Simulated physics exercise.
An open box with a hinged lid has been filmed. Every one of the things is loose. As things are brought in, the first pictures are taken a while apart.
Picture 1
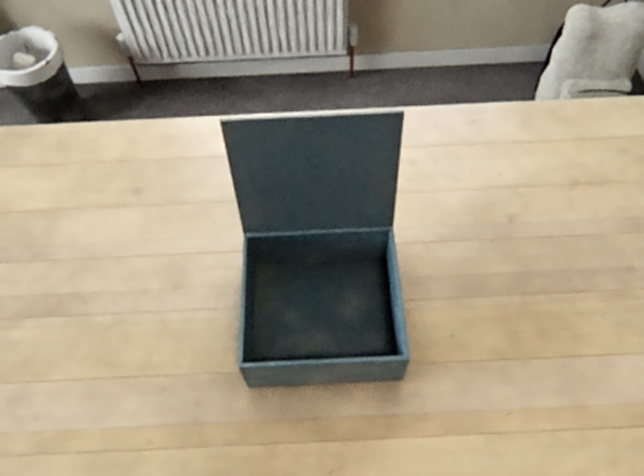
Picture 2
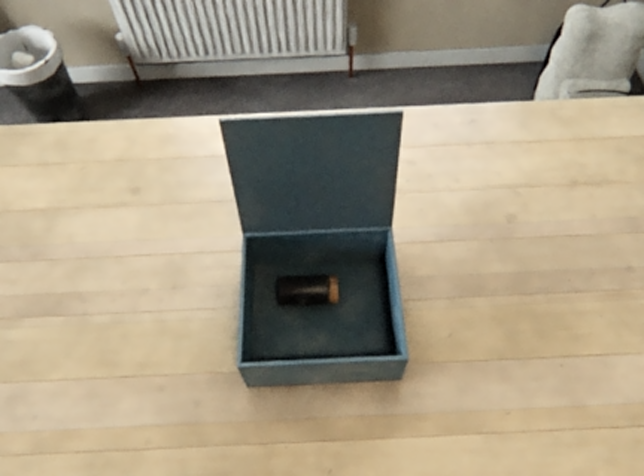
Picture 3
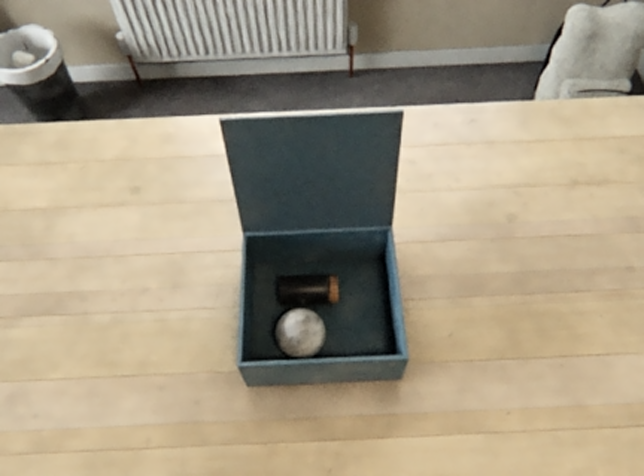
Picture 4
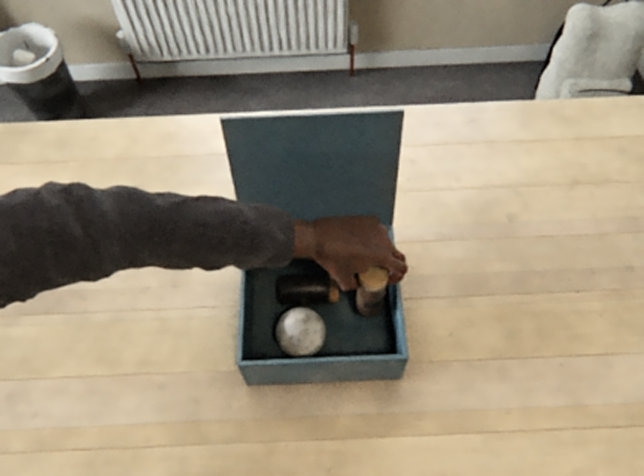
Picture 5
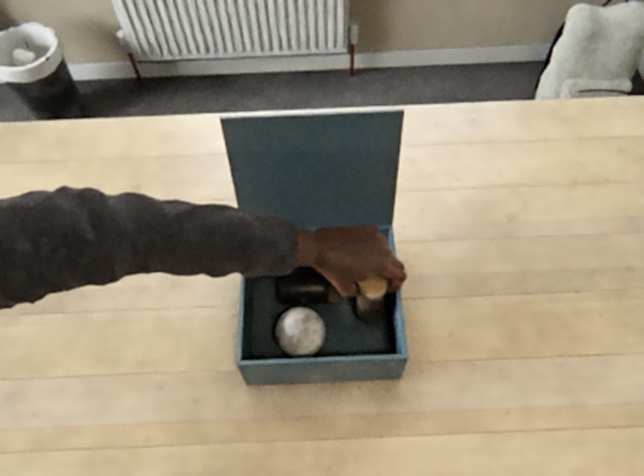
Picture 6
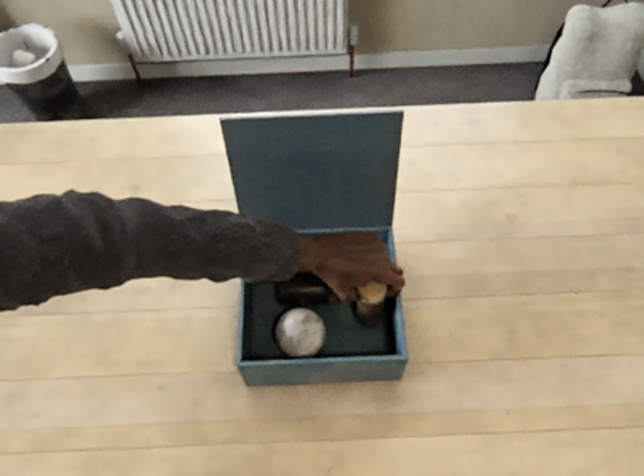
A hand lowers a brown shaker into a box after a black shaker and ball appear.
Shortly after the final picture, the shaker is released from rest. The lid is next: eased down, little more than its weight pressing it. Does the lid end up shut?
No.
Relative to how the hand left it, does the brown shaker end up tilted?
Looking at the last picture, the brown shaker is left as set.
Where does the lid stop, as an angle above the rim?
About 12°.
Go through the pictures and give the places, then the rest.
In the first picture, the last thing is not in view yet.
In the second picture, the last thing is not in view yet; black shaker (309, 290).
In the third picture, the last thing is not in view yet; black shaker (309, 290).
The fourth picture shows on its way; brown shaker (372, 290); black shaker (309, 289).
The fifth picture shows on its way; brown shaker (371, 297); black shaker (309, 289).
The sixth picture shows in place under the hand; brown shaker (371, 302); black shaker (309, 290).
Then, 1.30 s later than the last frame, lid 77° above the rim.
Then, 1.90 s later than the last frame, lid 40° above the rim.
Then, 2.70 s later than the last frame, lid 12° above the rim.
When it is over, lid 12° above the rim; all 3 as before. End places, in pixels of the last picture, brown shaker near (371, 302).
